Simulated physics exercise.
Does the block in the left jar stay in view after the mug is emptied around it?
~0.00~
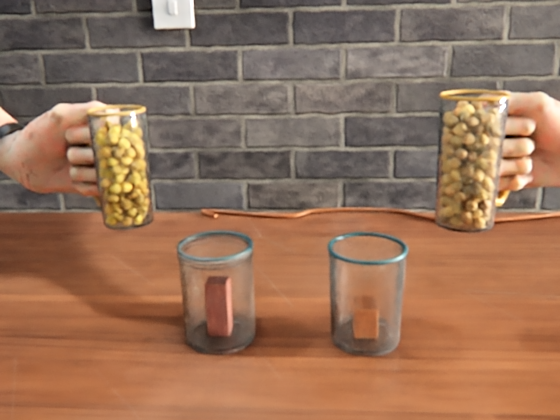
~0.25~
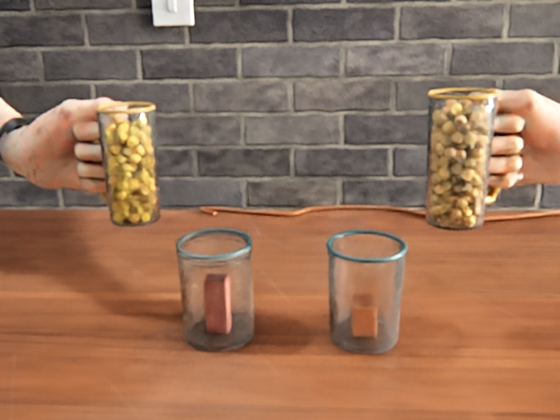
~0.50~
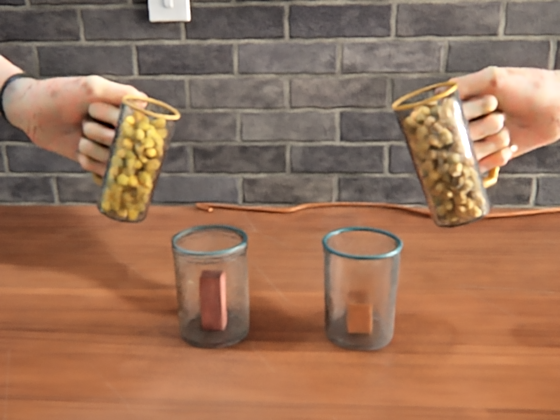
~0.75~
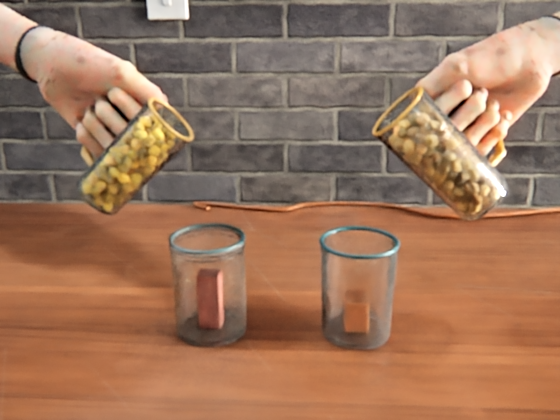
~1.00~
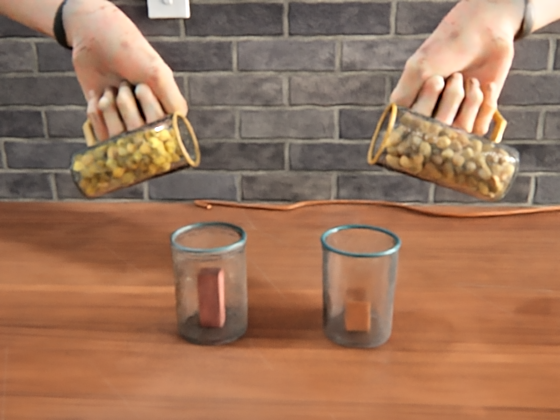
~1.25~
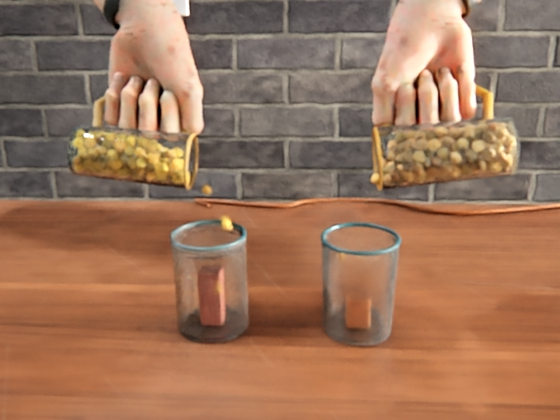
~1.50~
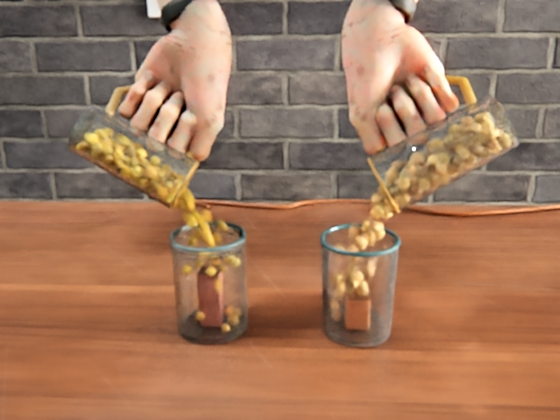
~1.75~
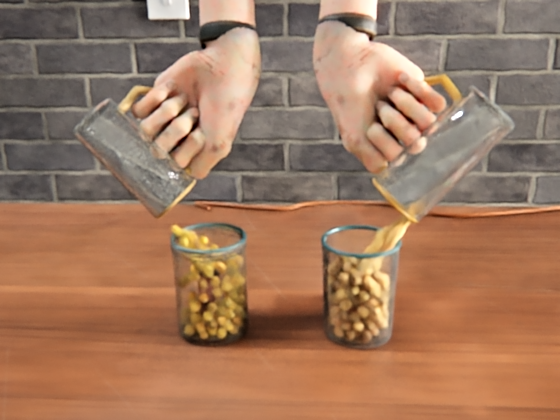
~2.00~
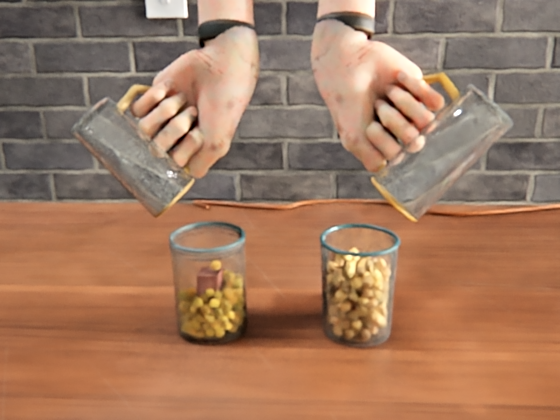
Yes, the top of the left block still stands above the pile, while the block in the right jar is covered.
